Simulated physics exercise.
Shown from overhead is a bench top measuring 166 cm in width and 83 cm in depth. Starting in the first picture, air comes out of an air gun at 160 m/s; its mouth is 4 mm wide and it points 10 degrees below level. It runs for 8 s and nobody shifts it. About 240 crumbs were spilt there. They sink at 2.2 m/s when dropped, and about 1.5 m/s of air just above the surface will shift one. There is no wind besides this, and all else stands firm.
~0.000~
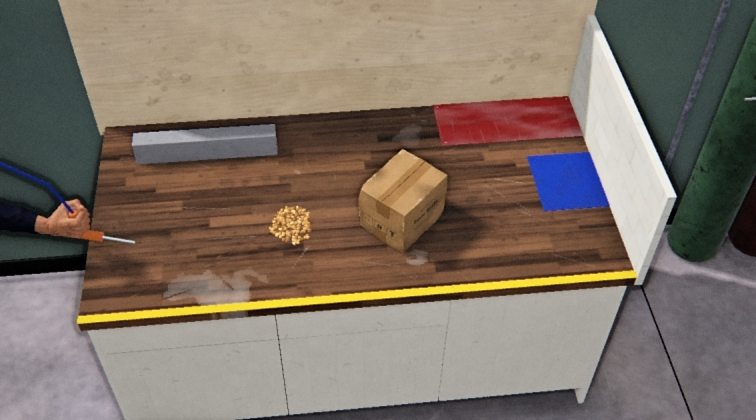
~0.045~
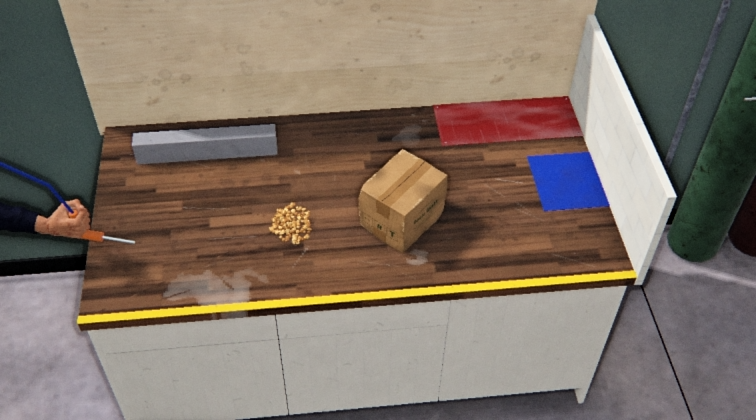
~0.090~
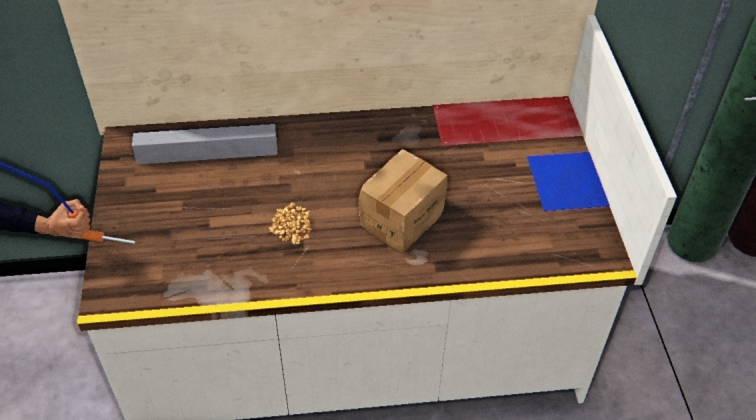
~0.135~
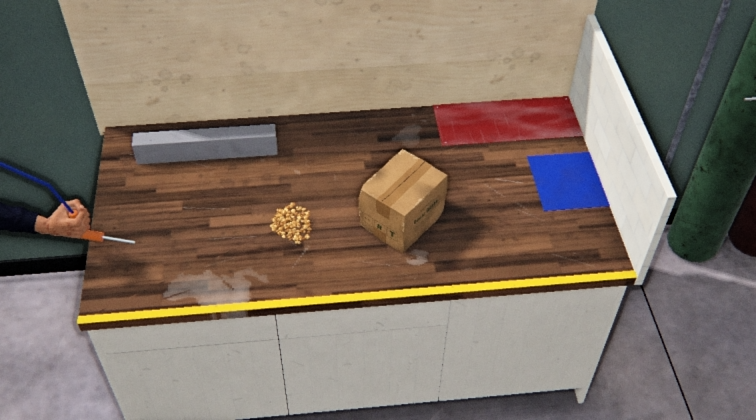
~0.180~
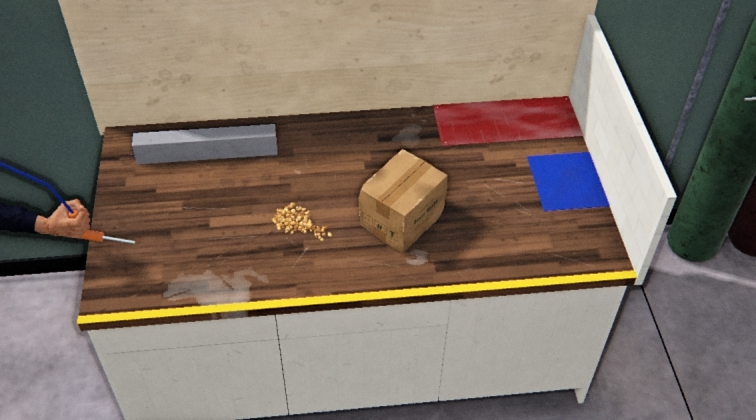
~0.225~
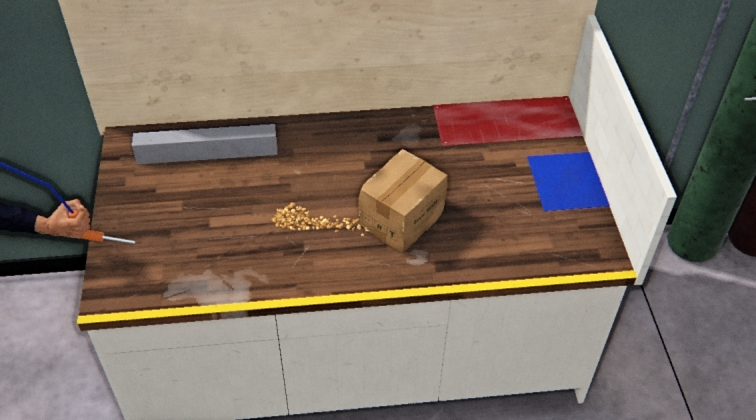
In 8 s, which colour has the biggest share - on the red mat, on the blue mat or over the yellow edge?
Most end up at red.
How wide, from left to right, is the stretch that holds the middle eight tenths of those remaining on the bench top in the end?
Around 50 cm.
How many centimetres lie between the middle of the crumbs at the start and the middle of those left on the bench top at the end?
About 70 centimetres.
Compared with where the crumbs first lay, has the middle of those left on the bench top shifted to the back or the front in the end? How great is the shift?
Shift toward the far edge, approx. 30 cm.
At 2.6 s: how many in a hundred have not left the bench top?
Close to 100 in a hundred are still there.
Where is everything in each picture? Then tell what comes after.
In the first picture, the middle of the crumbs is near (291, 224), none has stirred yet and the mouth of the air gun is at (135, 243).
In the second picture, the middle of the crumbs is near (291, 224), none has stirred yet, the blue mat is centred on (568, 181), the yellow edge is centred on (364, 300) and the red mat is centred on (507, 120).
In the third picture, the middle of the crumbs is near (291, 224), none has stirred yet, the top of a box is at (404, 181) and the top of a plank is at (204, 135).
In the fourth picture, the middle of the crumbs is near (291, 224) and none has stirred yet.
In the fifth picture, the middle of the crumbs is near (296, 223), the farthest in sight from the air gun is at (330, 236) and about 30 % have left their places.
In the sixth picture, the middle of the crumbs is near (304, 223), the farthest in sight from the air gun is at (366, 229) and about 40 % have left their places.
After 1.6 s, 100 % are on the move or not yet settled, 0 % are on the blue mat, 0 % over the yellow edge and 7 % on the red mat; the middle of those still in play is near (437, 160).
After 2.6 s, 99 % are on the move or not yet settled, 0 % are on the blue mat, 0 % over the yellow edge and 18 % on the red mat; the middle of those still in play is near (448, 155).
After 4.4 s, 95 % are on the move or not yet settled, 0 % are on the blue mat, 1 % over the yellow edge and 27 % on the red mat; the middle of those still in play is near (460, 152).
After 8.0 s, at the end, 0 % are on the blue mat, 1 % over the yellow edge and 33 % on the red mat; the middle of those still in play is near (477, 146).
